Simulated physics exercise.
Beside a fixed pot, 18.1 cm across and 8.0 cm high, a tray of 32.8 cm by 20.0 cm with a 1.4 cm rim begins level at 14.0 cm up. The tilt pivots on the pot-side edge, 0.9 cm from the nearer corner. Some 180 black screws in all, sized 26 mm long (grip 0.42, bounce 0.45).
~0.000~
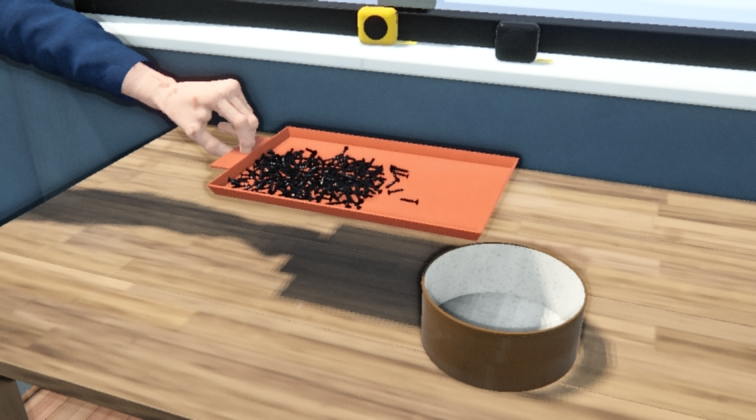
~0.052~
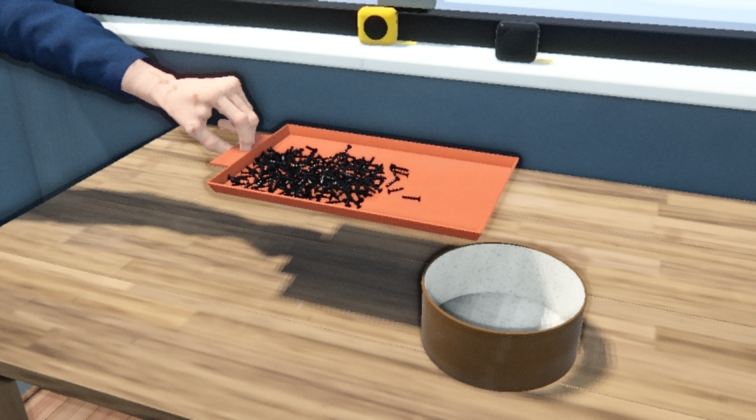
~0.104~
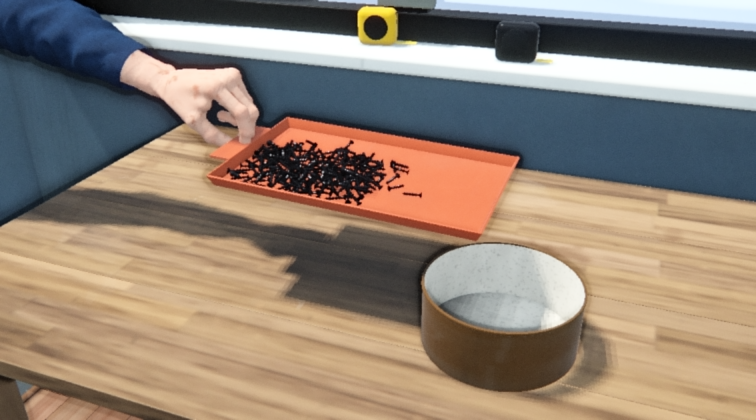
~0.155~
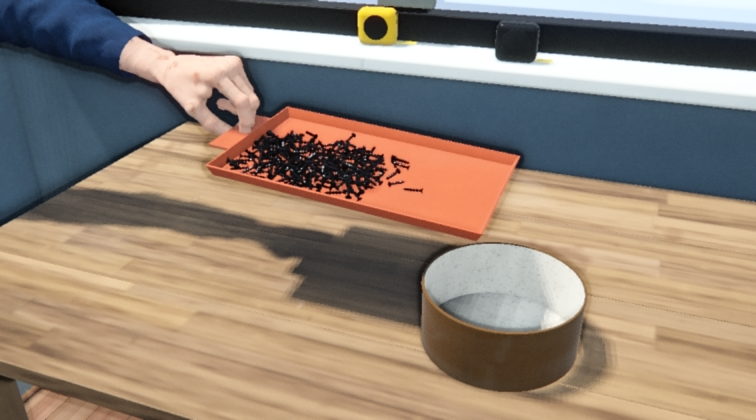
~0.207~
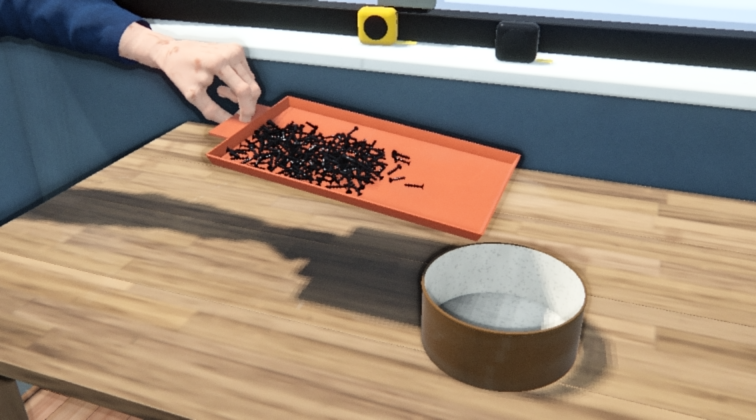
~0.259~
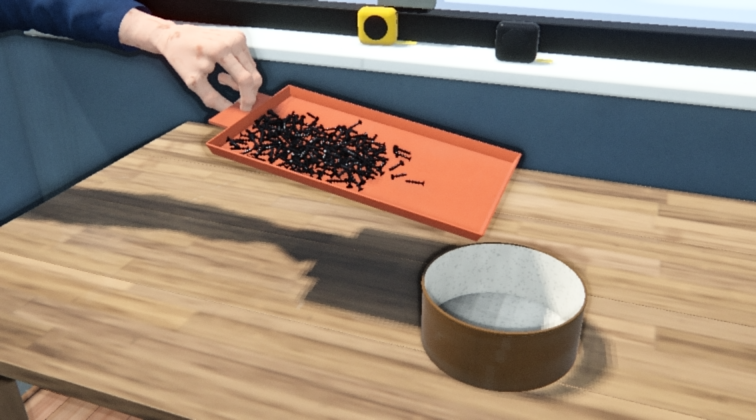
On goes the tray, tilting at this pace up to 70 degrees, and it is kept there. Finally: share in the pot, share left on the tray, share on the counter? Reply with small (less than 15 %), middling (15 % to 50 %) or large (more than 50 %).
Pot - large, left on the tray - small, counter - small.
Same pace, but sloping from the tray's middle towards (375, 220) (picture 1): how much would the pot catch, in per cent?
Something like 20 per cent of the pieces.
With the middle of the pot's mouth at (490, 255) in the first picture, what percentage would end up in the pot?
Share in pot at that spot: Some 55 in a hundred.
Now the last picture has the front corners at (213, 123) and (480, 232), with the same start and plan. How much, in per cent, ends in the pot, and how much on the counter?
Split: Pot = 95, counter = 5.
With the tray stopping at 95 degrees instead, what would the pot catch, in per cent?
In that case, near 95 percent.
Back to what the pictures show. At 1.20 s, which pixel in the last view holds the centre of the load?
Somewhere about (523, 291) in the last view.
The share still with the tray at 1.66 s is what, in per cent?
About 15 per cent.
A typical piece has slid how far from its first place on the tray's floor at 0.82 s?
It has moved some 9 cm from its start.
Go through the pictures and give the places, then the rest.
In the first picture, tray tilt 0 degrees, front corners at (214, 184) and (477, 229); middle of the pieces at (318, 178); pot at (503, 283).
In the second picture, tray tilt 1 degrees, front corners at (214, 181) and (477, 229); middle of the pieces at (318, 177).
In the third picture, tray tilt 2 degrees, front corners at (213, 174) and (478, 229); middle of the pieces at (318, 172).
In the fourth picture, tray tilt 5 degrees, front corners at (213, 164) and (478, 230), lowest corner right front; middle of the pieces at (318, 165).
In the fifth picture, tray tilt 7 degrees, front corners at (213, 154) and (479, 230), lowest corner right front; middle of the pieces at (319, 157).
In the sixth picture, tray tilt 10 degrees, front corners at (213, 143) and (479, 230), lowest corner right front; middle of the pieces at (320, 150); pot at (503, 283). Its pace works out near 50 degrees a second.
After 0.82 s, tilt 38 degrees; the tray holds 100 %, the pot 0 %.
Then, at 1.20 s, tilt 57 degrees; the tray holds 30 %, the pot 50 %.
After 1.66 s, tilt 70 degrees; the tray holds 15 %, the pot 85 %.
In the end, at 2.5 s, pot 90 %, tray 5 %, counter 5 %.
